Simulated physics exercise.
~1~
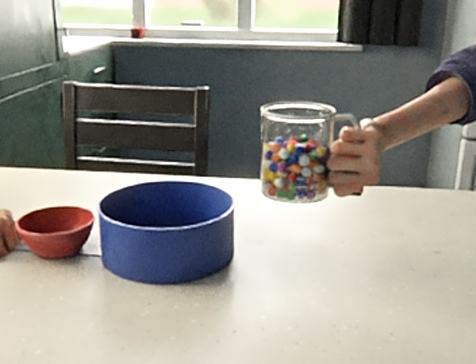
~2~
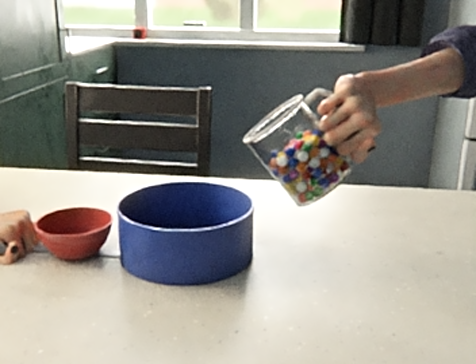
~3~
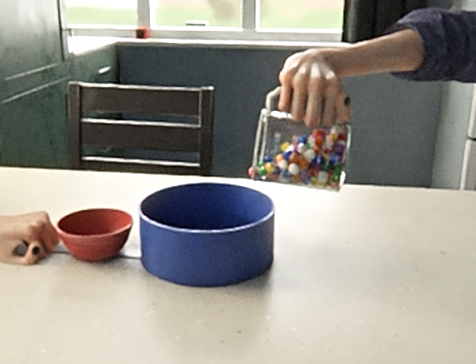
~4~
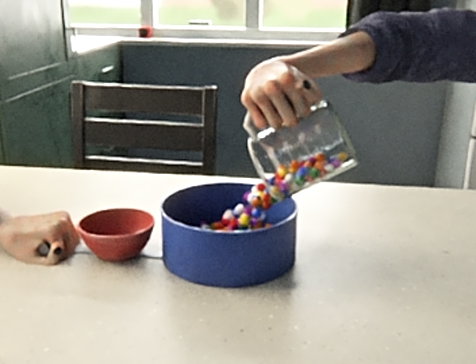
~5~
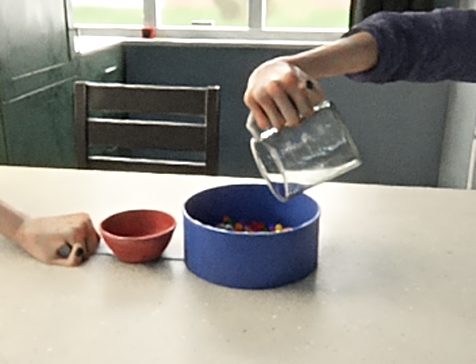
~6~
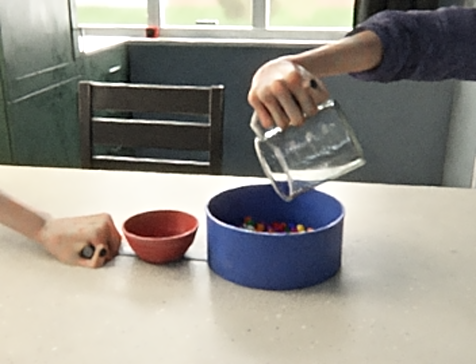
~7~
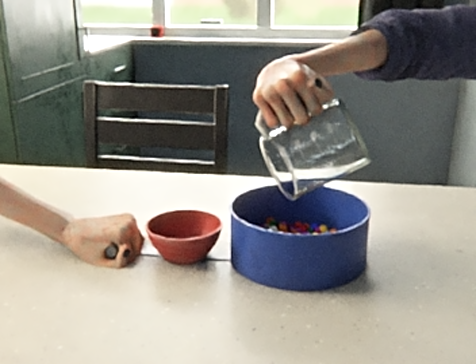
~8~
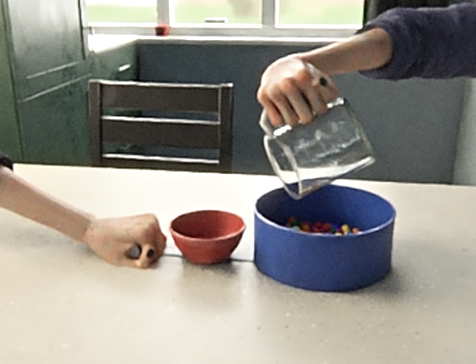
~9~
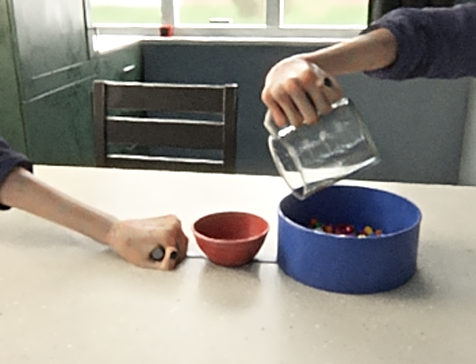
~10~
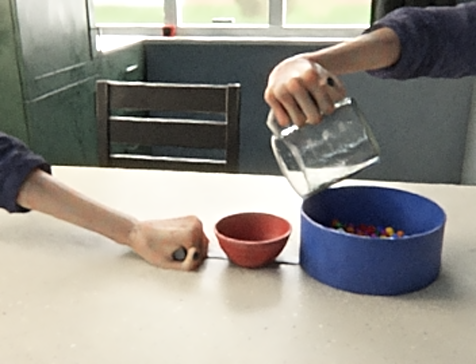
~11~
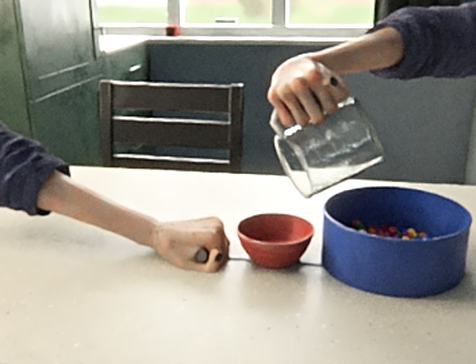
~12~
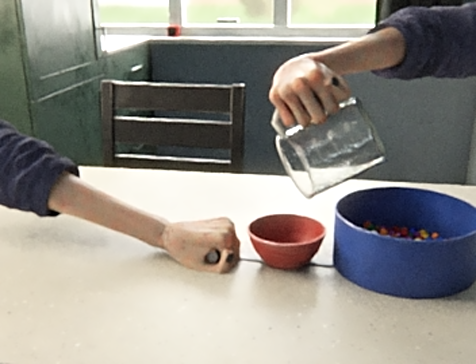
Kitchen table with one hand tipping colourful marbles from a glass jug into a blue pot while another slides the joined containers right.
